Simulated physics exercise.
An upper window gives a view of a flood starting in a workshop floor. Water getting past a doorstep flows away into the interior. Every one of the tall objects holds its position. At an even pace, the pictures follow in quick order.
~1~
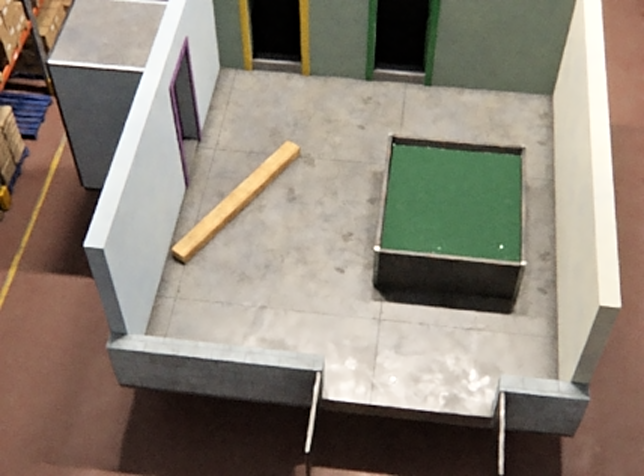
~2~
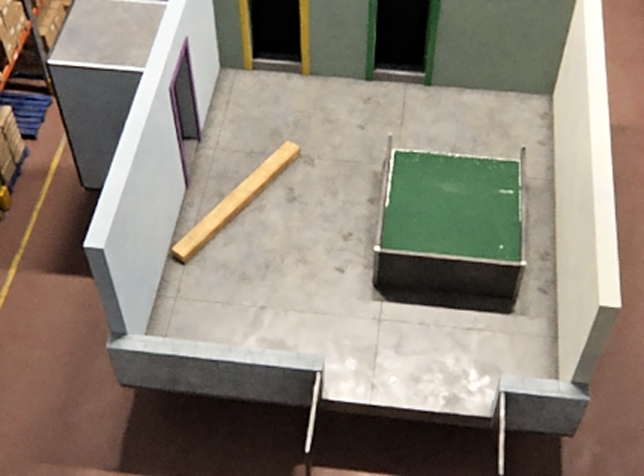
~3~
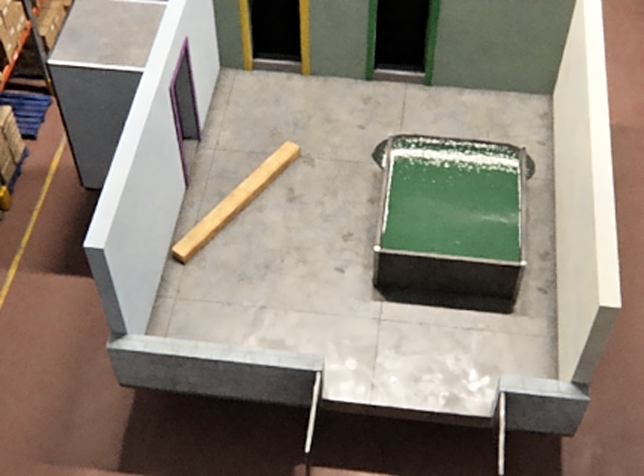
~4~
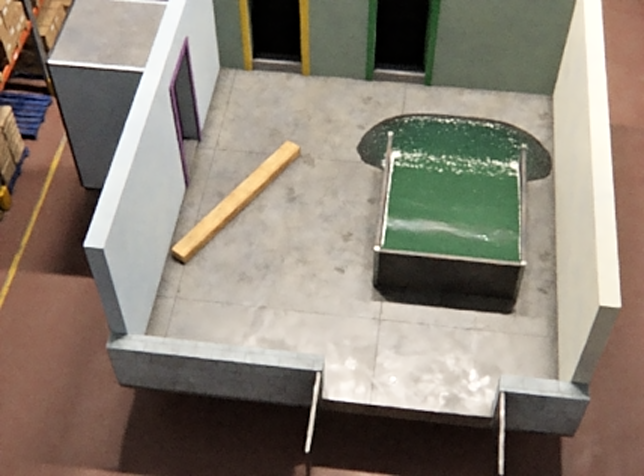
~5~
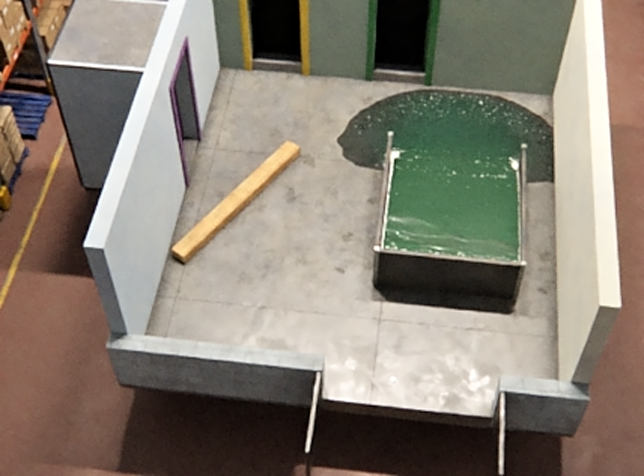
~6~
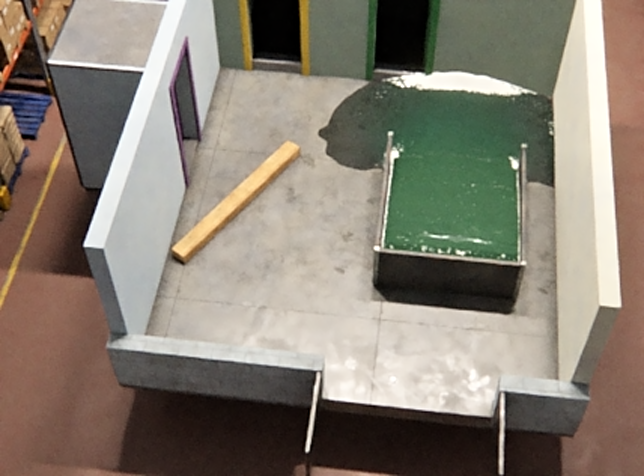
A square tank of green water stands right of centre on a grey concrete workshop floor, seen from a fixed, high window. Pale walls flank the floor, a wooden beam lies at left, and yellow- and green-framed doorways stand behind. The tank's far side opens and water pours out, spreading evenly in a dark, widening pool towards the back wall, where white foam appears, while the beam stays still.
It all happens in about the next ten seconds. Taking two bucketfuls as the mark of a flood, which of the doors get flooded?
The yellow door stays below the mark, the purple door gets flooded, the green door gets flooded.
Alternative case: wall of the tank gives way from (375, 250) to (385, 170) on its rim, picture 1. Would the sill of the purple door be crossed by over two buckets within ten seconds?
In that case the purple door exceeds the limit.
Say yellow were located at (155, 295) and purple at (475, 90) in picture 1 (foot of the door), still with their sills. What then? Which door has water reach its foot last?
It is the yellow door.
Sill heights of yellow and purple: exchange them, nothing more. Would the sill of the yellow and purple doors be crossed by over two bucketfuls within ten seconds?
One by one: The yellow one passes that mark, the purple one holds.
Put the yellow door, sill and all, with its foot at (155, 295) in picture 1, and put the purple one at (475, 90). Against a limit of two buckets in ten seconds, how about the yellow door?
For the yellow door, it remains below.
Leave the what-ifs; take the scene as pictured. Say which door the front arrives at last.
My answer is the purple one.
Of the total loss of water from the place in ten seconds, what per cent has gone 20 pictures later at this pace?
Approximately 30 in a hundred, I think.
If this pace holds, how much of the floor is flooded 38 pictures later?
That's roughly 85 per cent.
A moment on, water covers 25 % of the floor; the yellow door wet at the sill, nothing in, the purple door not reached, the green door over two buckets in.
Next, water covers 30 % of the floor; the yellow door wet at the sill, nothing in, the purple door not reached, the green door far over two buckets in.
Then, water covers 50 % of the floor; the yellow door wet at the sill, nothing in, the purple door wet at the sill, nothing in, the green door far over two buckets in.
Later, water covers 85 % of the floor; the yellow door wet at the sill, nothing in, the purple door over two buckets in, the green door far over two buckets in.
In the end, water covers 95 % of the floor; the yellow door wet at the sill, nothing in, the purple door far over two buckets in, the green door far over two buckets in.
